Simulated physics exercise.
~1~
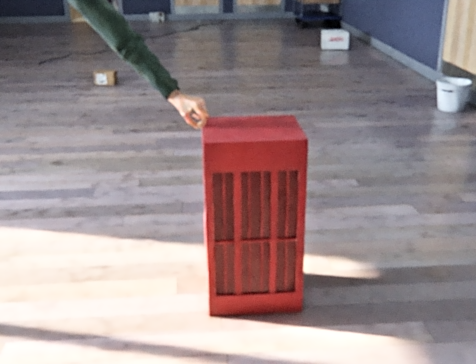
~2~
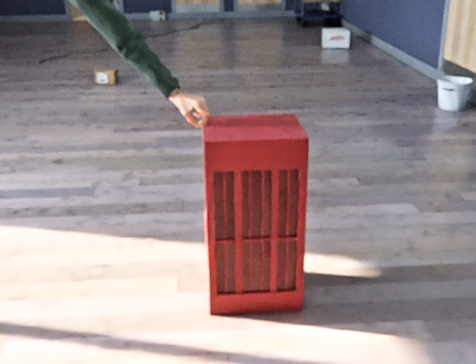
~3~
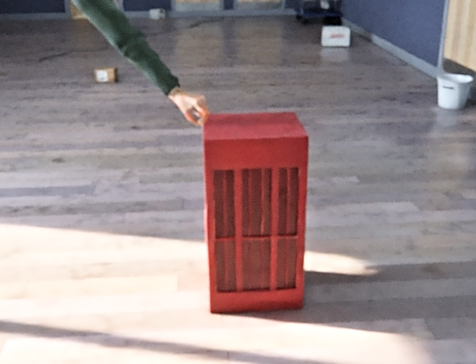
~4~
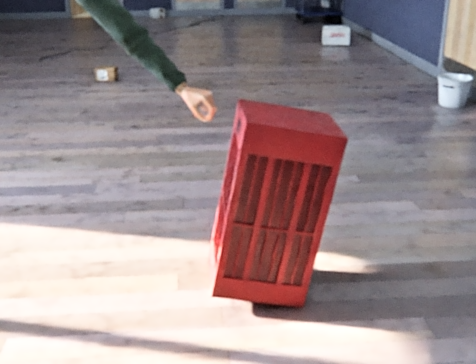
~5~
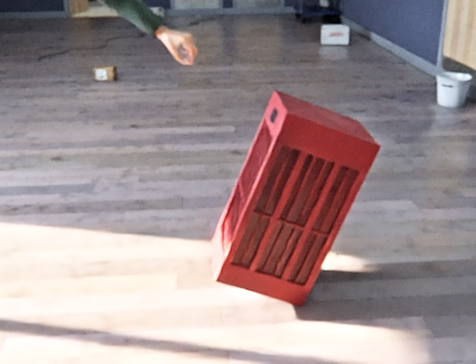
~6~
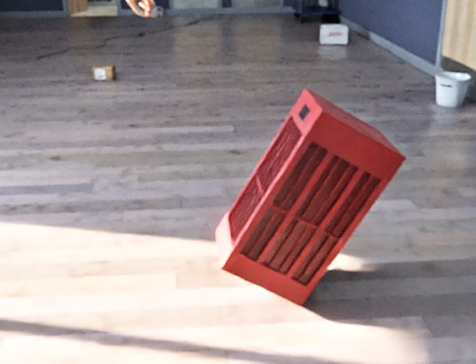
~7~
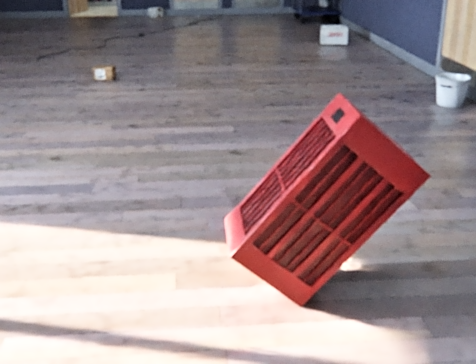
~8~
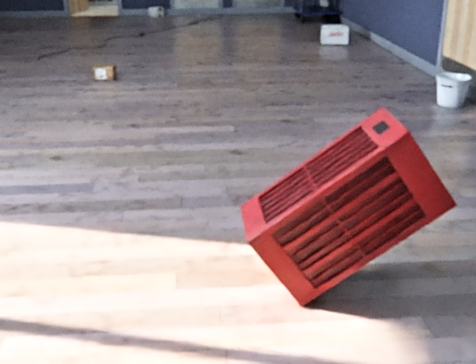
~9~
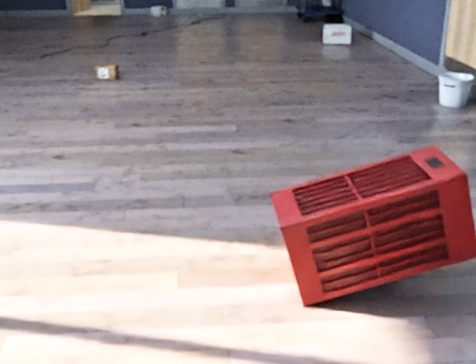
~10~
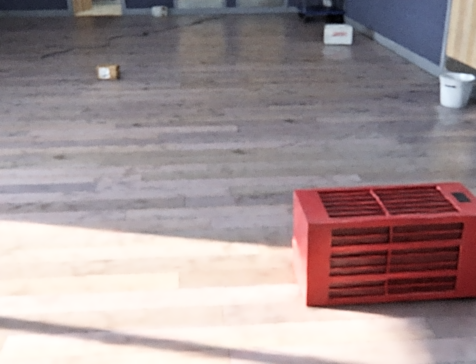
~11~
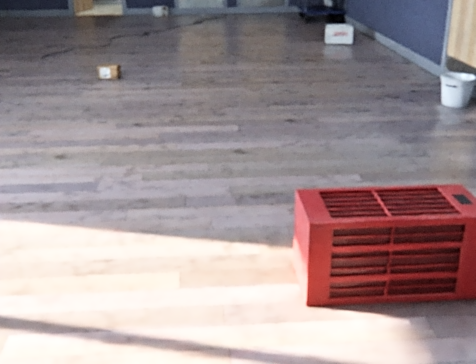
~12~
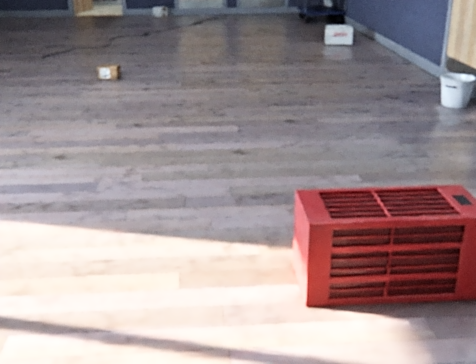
The footage shows a hand at the top of an upright red crate with slatted sides on a wooden floor. The crate tips to the right as the hand draws back out of view, leans further, and topples onto its side, where it lies still.
